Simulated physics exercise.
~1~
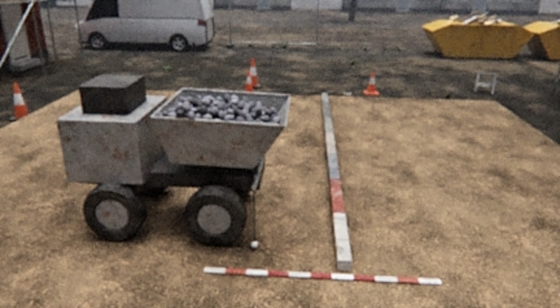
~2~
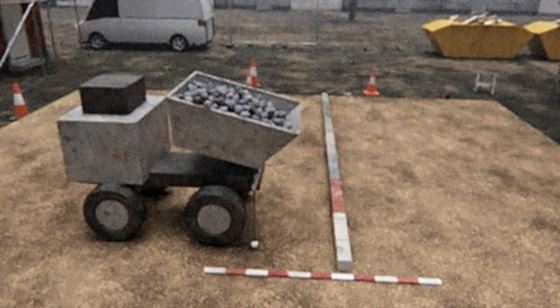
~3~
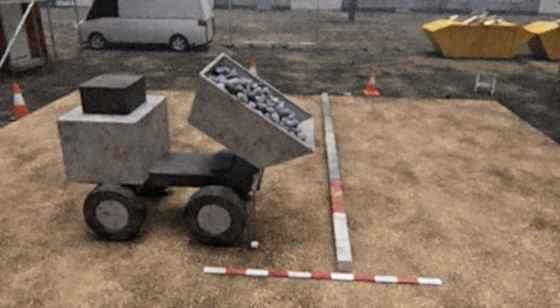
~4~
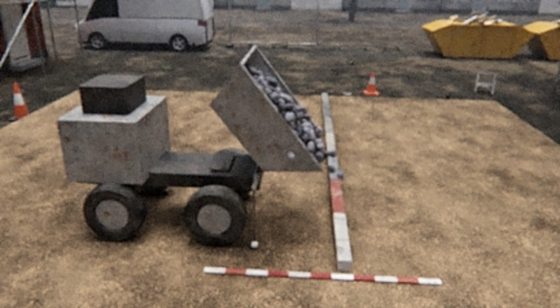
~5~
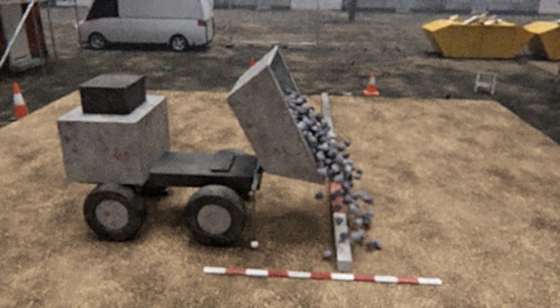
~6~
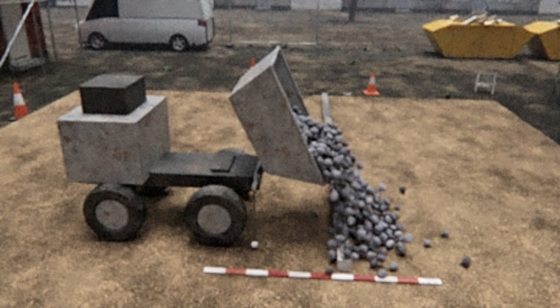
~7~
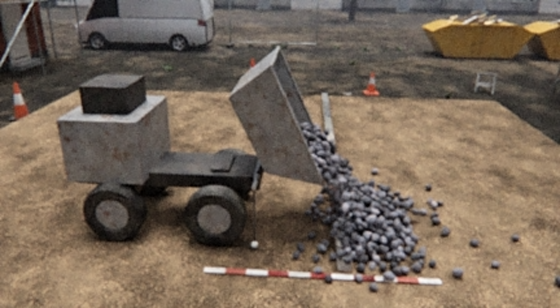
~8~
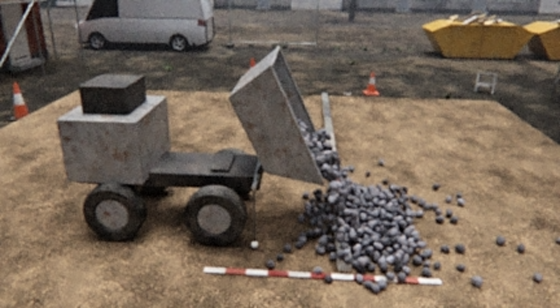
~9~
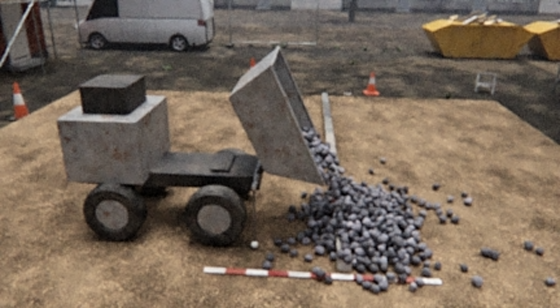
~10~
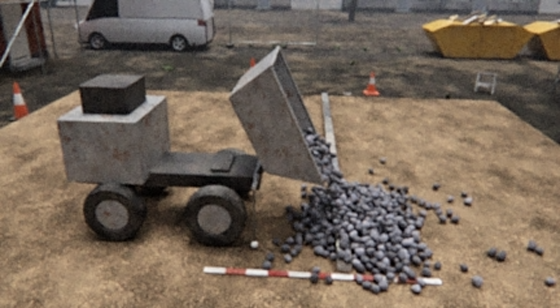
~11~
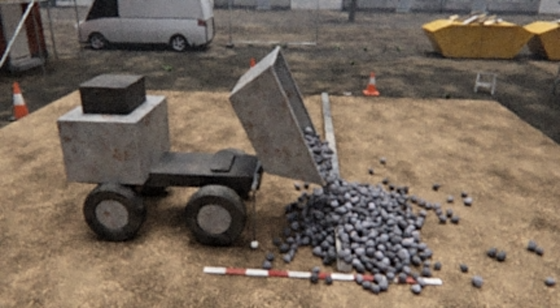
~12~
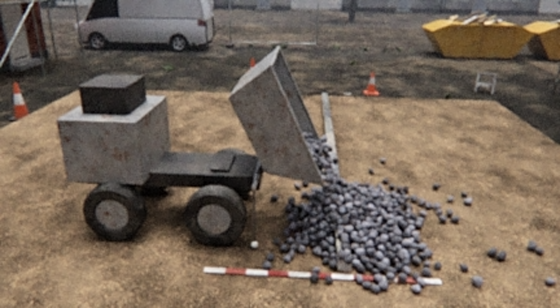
A small grey dumper tipped its skip steeply to the right, and rounded grey stones slid out over a kerb and across the striped staff, scattering a few farther off before settling in a heap that reached up to the raised skip's lip.
